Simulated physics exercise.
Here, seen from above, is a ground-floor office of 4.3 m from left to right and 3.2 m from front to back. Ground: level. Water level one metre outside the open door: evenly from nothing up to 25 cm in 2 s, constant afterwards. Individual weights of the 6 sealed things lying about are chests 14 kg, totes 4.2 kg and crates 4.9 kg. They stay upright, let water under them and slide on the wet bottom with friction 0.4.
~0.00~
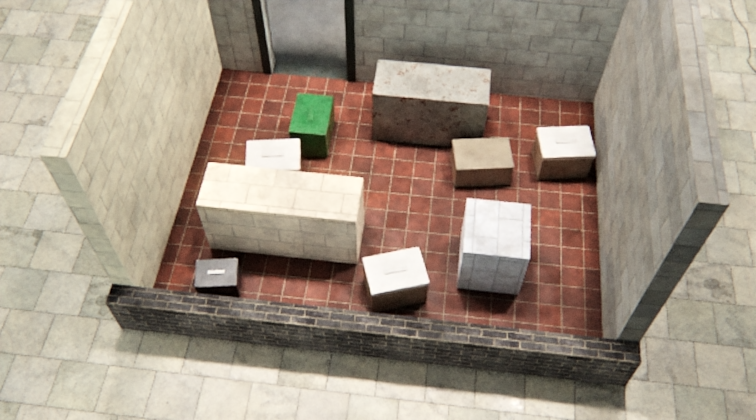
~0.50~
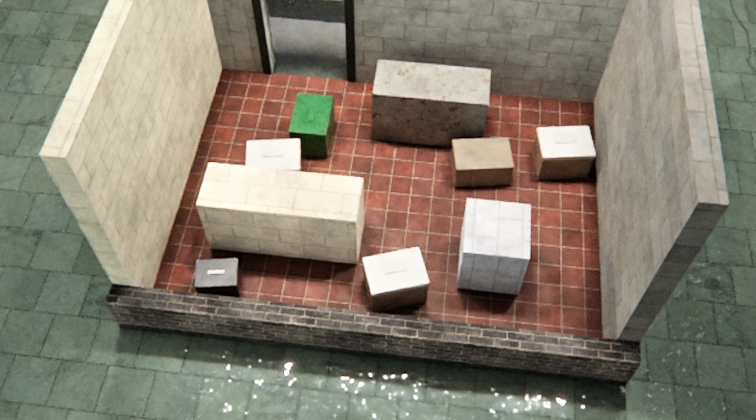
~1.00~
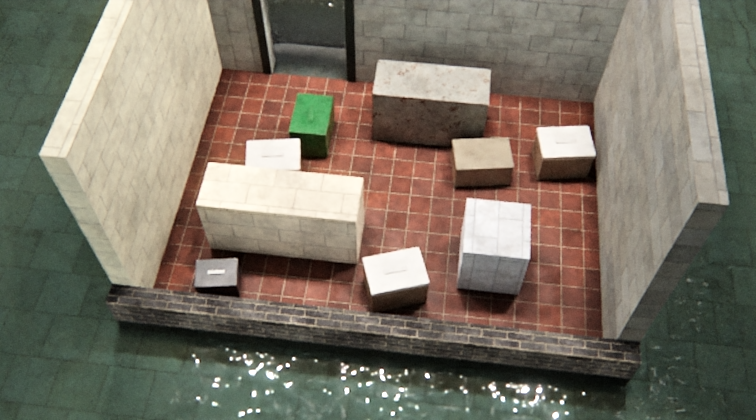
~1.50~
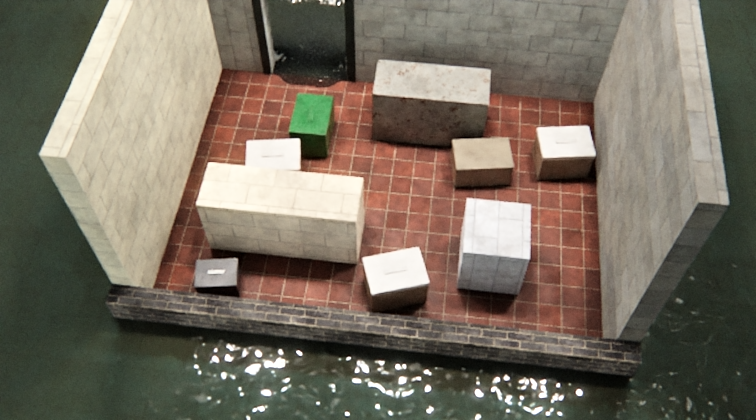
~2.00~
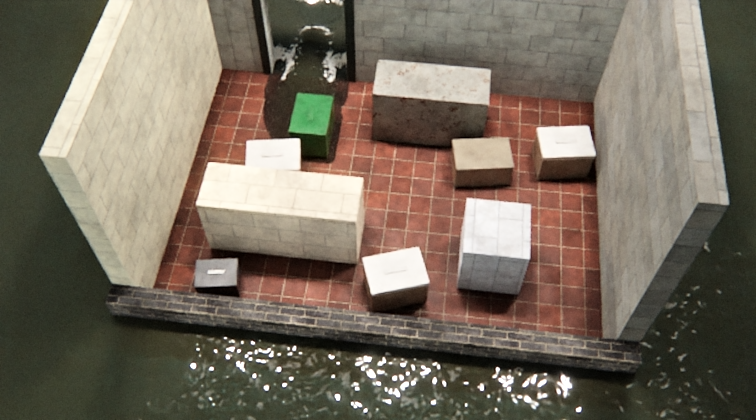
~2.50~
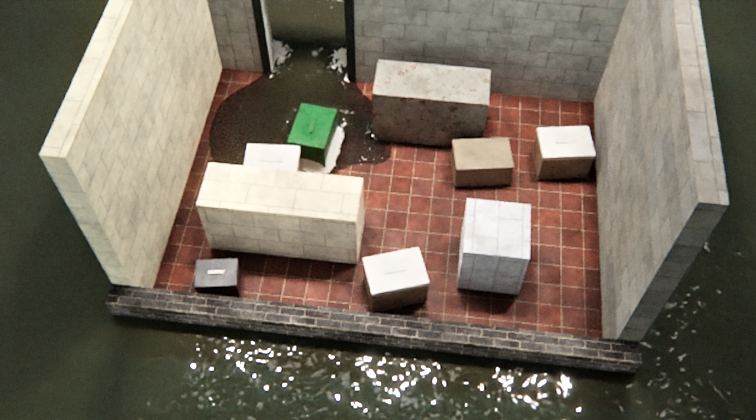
A walled room with a red tiled floor and scattered boxes stood as dark water covered the paving around it, then came in through the back doorway, spread across the floor and nudged the green chest slightly.
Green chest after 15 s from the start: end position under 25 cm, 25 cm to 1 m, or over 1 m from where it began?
Over 1 m.
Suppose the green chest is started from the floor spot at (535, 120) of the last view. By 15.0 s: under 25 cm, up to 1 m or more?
I'd say it budges a bit.
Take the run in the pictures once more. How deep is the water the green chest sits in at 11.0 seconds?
About 13 cm.
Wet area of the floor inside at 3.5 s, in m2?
6.0 m2.
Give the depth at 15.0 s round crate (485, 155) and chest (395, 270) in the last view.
Some 14 cm at the first, some 18 cm at the second.
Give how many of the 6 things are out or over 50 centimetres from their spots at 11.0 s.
The number by then is 5.
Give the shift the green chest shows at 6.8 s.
It has shifted about 250 cm.
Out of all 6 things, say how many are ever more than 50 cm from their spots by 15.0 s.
The count comes to 6.
After 3.5 s the green chest is near (351, 182), 1.0 m from its start, aground; 0 afloat.
After 6.8 s the green chest is near (551, 188), 2.6 m from its start, aground; 4 afloat.
After 11.0 s the green chest is near (542, 122), 2.4 m from its start, afloat; 6 afloat.
After 15.0 s the green chest is near (537, 130), 2.4 m from its start, afloat; 6 afloat.
